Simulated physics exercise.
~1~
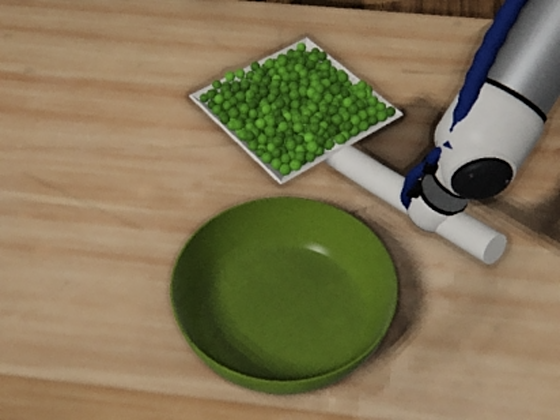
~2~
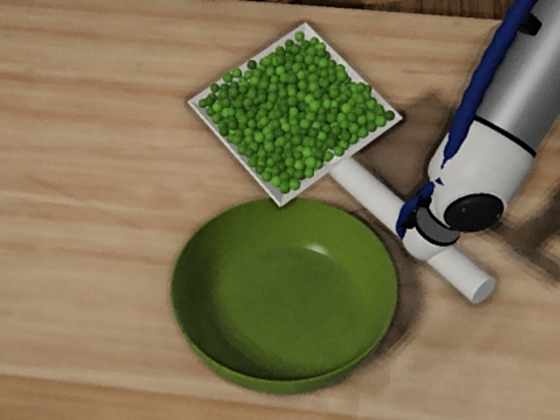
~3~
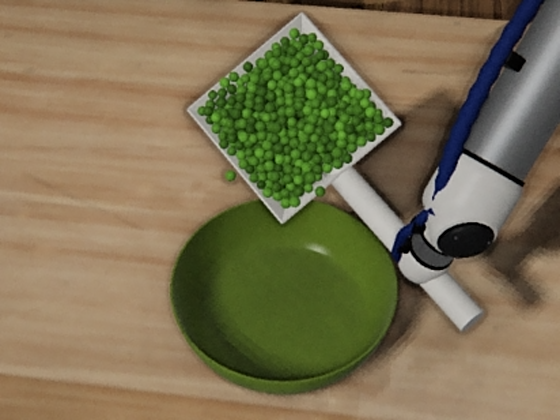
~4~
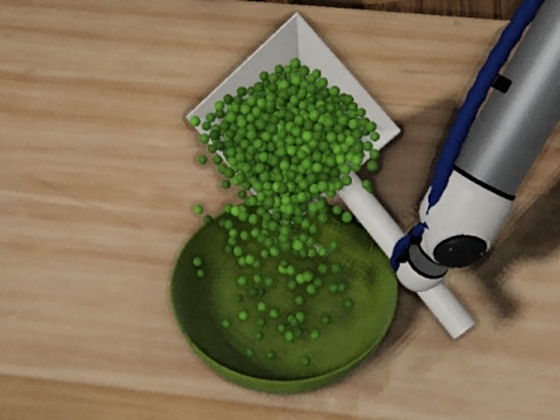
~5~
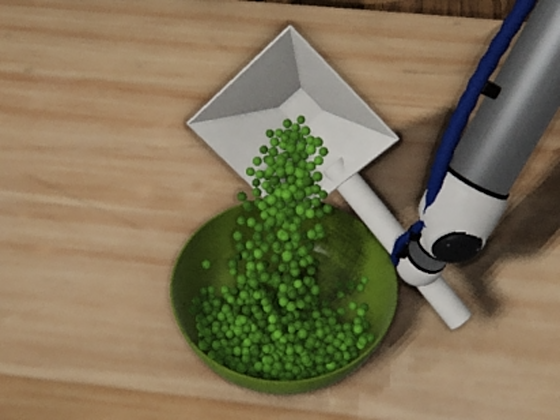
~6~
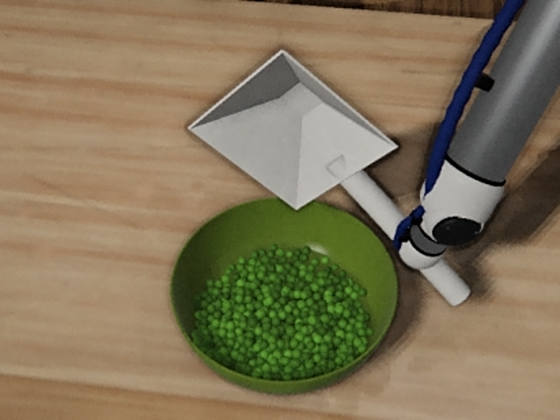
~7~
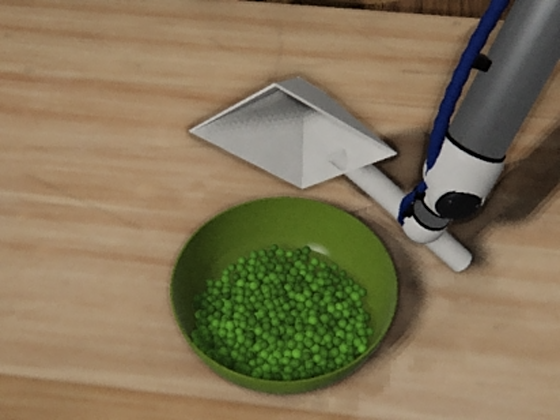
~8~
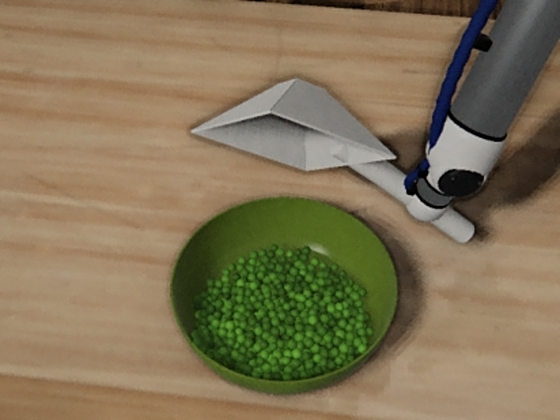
Green peas pouring from a square white scoop tilted by a robotic arm, all settling in a green bowl below.
